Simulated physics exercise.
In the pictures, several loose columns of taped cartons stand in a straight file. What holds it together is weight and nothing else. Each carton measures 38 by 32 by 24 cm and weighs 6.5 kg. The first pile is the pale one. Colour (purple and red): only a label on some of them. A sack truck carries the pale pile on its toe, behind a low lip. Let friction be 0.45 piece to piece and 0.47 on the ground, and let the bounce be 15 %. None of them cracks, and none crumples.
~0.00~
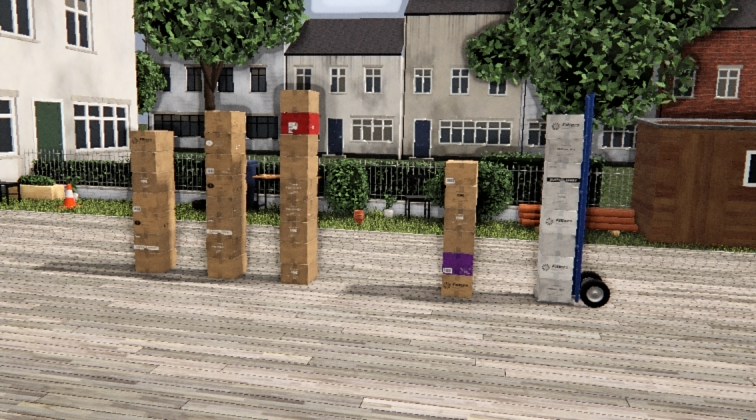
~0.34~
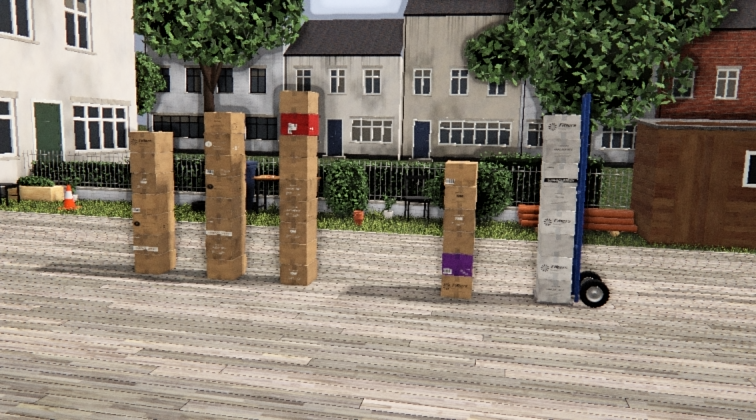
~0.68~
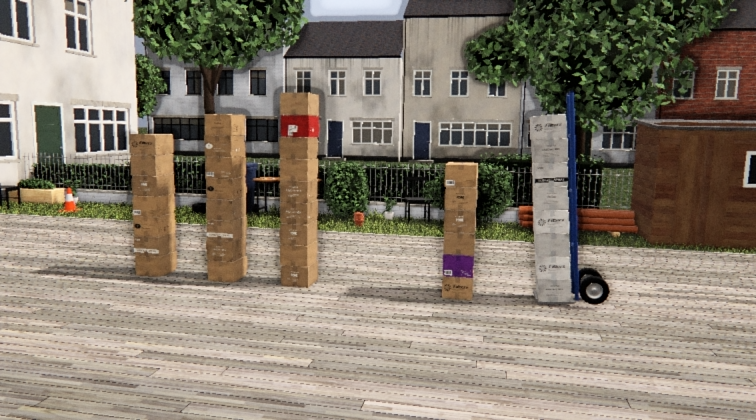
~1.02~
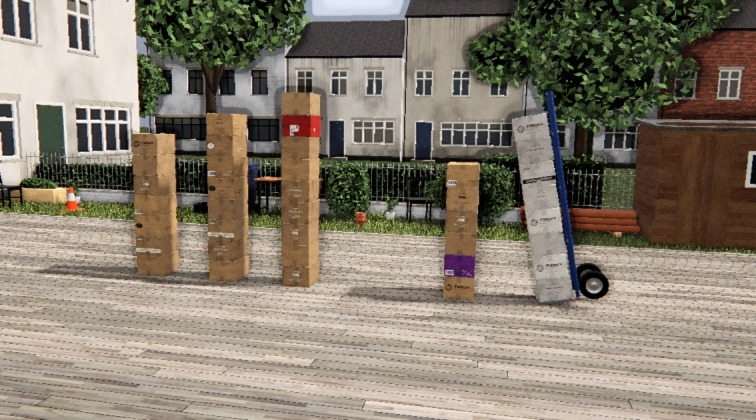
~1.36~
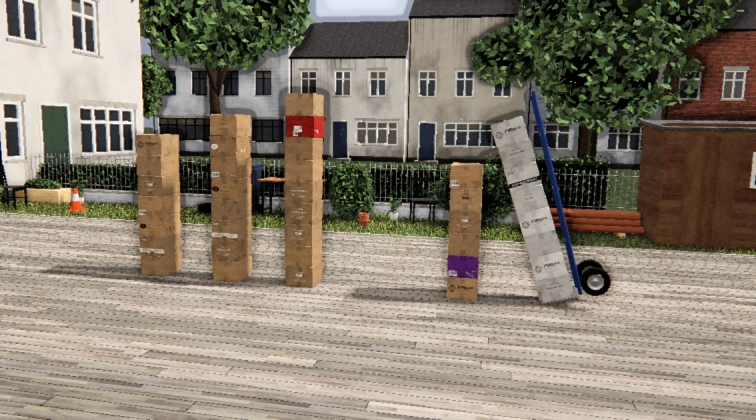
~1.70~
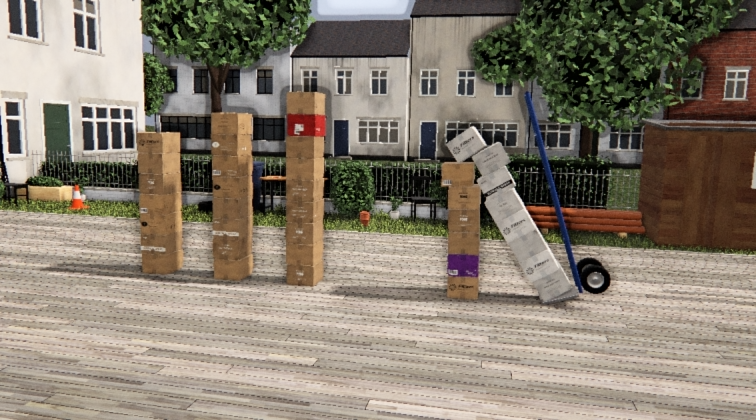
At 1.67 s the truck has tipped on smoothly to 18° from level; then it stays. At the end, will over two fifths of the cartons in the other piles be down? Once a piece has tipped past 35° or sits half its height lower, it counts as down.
No, under two fifths are.
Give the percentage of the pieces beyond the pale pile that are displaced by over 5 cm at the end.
50 %.
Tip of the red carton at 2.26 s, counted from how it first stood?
I'd put it at roughly 0 degrees away from its starting angle.
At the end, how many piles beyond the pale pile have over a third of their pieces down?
In total, 1.
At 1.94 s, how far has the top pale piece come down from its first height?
Roughly 20 cm.
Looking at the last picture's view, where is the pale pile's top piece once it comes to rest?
Close to (362, 243).
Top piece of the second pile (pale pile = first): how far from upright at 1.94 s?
I'd say it's at some 10° by then.
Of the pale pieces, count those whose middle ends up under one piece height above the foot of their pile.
4 of them.
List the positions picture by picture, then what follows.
In the first picture (we follow the side turned to the camera), truck frame (589, 137) 0° forward; red carton (295, 123); purple carton (458, 264); no other piece has moved.
In the second picture, truck frame (586, 137) 1° forward; red carton (295, 124).
In the third picture, truck frame (573, 136) 5° forward, top of the pale pile leaning 5°; red carton (295, 126); no other piece has moved.
In the fourth picture, truck frame (556, 134) 11° forward, top of the pale pile leaning 11°; red carton (296, 126); no other piece has moved.
In the fifth picture, truck frame (543, 134) 16° forward, top of the pale pile leaning 19°; red carton (300, 127); no other piece has moved.
In the sixth picture, truck frame (538, 134) 18° forward, top of the pale pile leaning 36°; purple carton (463, 266); red carton (301, 125); 3 stirred so far.
Around 1.94 s, 8 of the pale pile down; none of the 30 other cartons down, 6 disturbed; purple carton tipped 9°.
Around 2.26 s, 8 of the pale pile down; 1 of the 30 other cartons down; purple carton tipped 30°.
Around 2.62 s, 8 of the pale pile down; 6 of the 30 other cartons down; purple carton tipped 57°, 16 cm lower.
Around 5.04 s, 8 of the pale pile down; 6 of the 30 other cartons down; purple carton tipped 52°, 16 cm lower; red carton displaced 12 cm.
Finally (8.3 s), 8 of the pale pile down; 6 of the 30 other cartons down; purple carton tipped 52°, 16 cm lower; red carton displaced 10 cm. That is 20 per cent. Seen by the last camera, middles, purple carton near (422, 273), red carton near (298, 125).
